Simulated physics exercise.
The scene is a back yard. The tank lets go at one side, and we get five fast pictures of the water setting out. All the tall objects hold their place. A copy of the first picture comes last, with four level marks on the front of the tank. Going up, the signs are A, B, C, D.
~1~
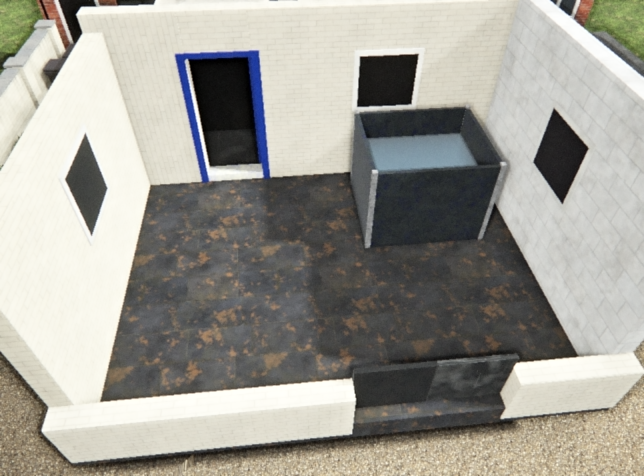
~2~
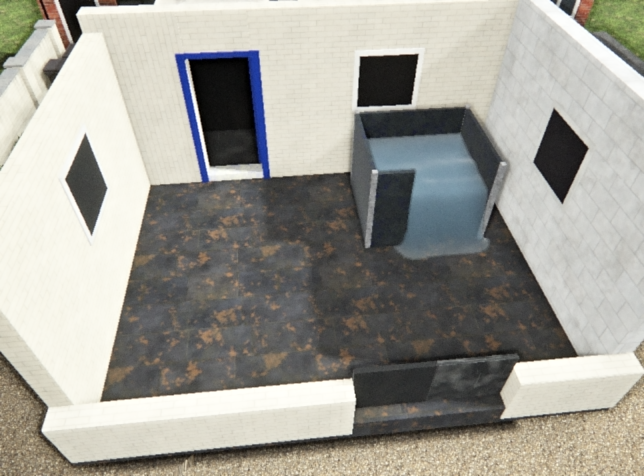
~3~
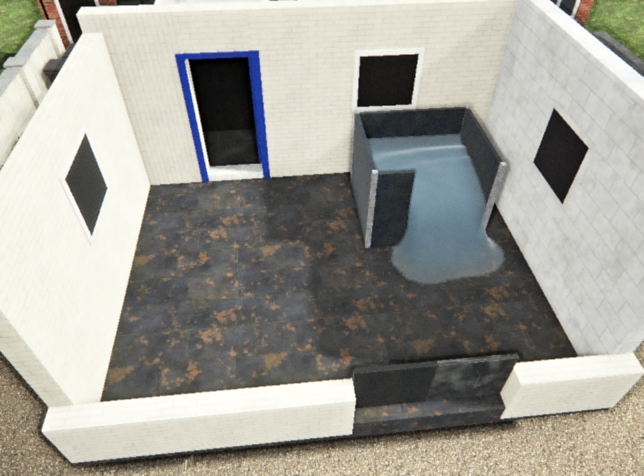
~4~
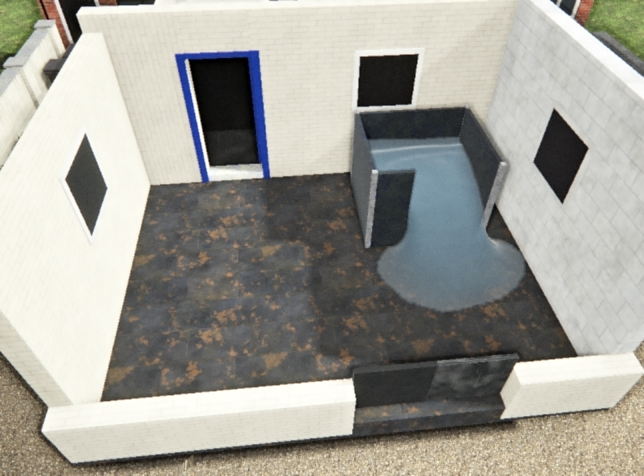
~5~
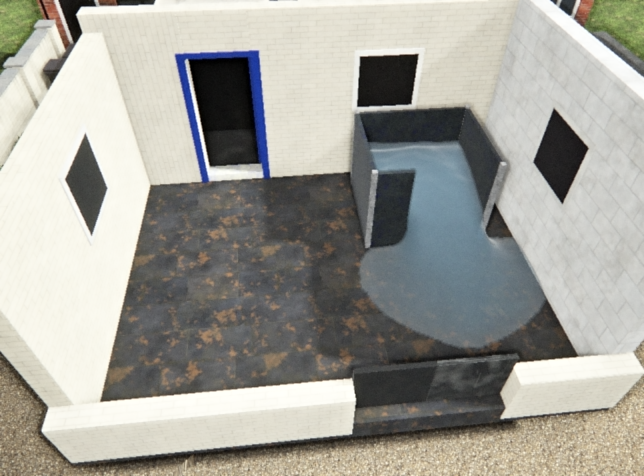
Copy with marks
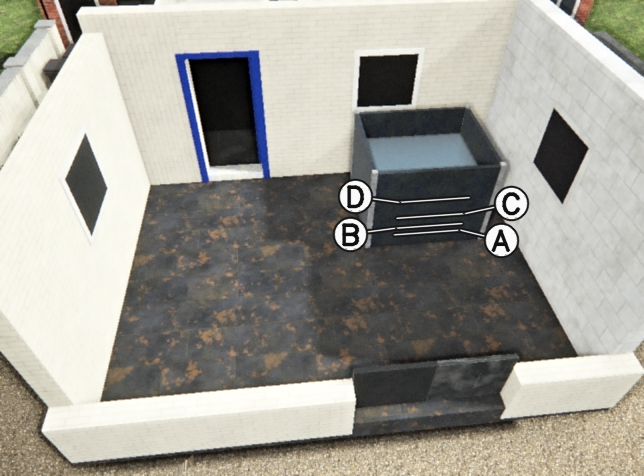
Pale brick walls enclose a small back yard with a dark, rust-flecked floor, seen from high above the low front wall. A blue-framed doorway stands at the back left, dark windows sit in the walls, and a dark grey tank of blue-grey water fills the back right. The tank's front opens on its right side and water pours out, spreading forward and sideways in a widening rounded pool, while the camera stays still.
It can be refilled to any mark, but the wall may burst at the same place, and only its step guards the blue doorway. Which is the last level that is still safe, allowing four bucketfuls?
Choose D.
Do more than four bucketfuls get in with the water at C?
No.
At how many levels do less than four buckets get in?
All of them.
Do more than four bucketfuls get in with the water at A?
No.
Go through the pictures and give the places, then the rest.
Water in the tank at rest, its middle at (421, 163); foot of the blue doorway at (237, 179); shut gate at (434, 369), in the first frame.
Front seen at (484, 243), 2 % of the ground wet, in the second frame.
Front seen at (496, 261), 5 % of the ground wet, in the third frame.
Front seen at (439, 304), 9 % of the ground wet, in the fourth frame.
Front seen at (422, 325), 16 % of the ground wet, in the fifth frame.
On the marked copy, A at (427, 232); B at (428, 225); C at (430, 215); D at (434, 199); from the bottom up A, B, C, D.
For line A, nothing gets over.
For line B, nothing gets over.
For line C, nothing gets over.
For line D, a splash gets over, under a bucket.
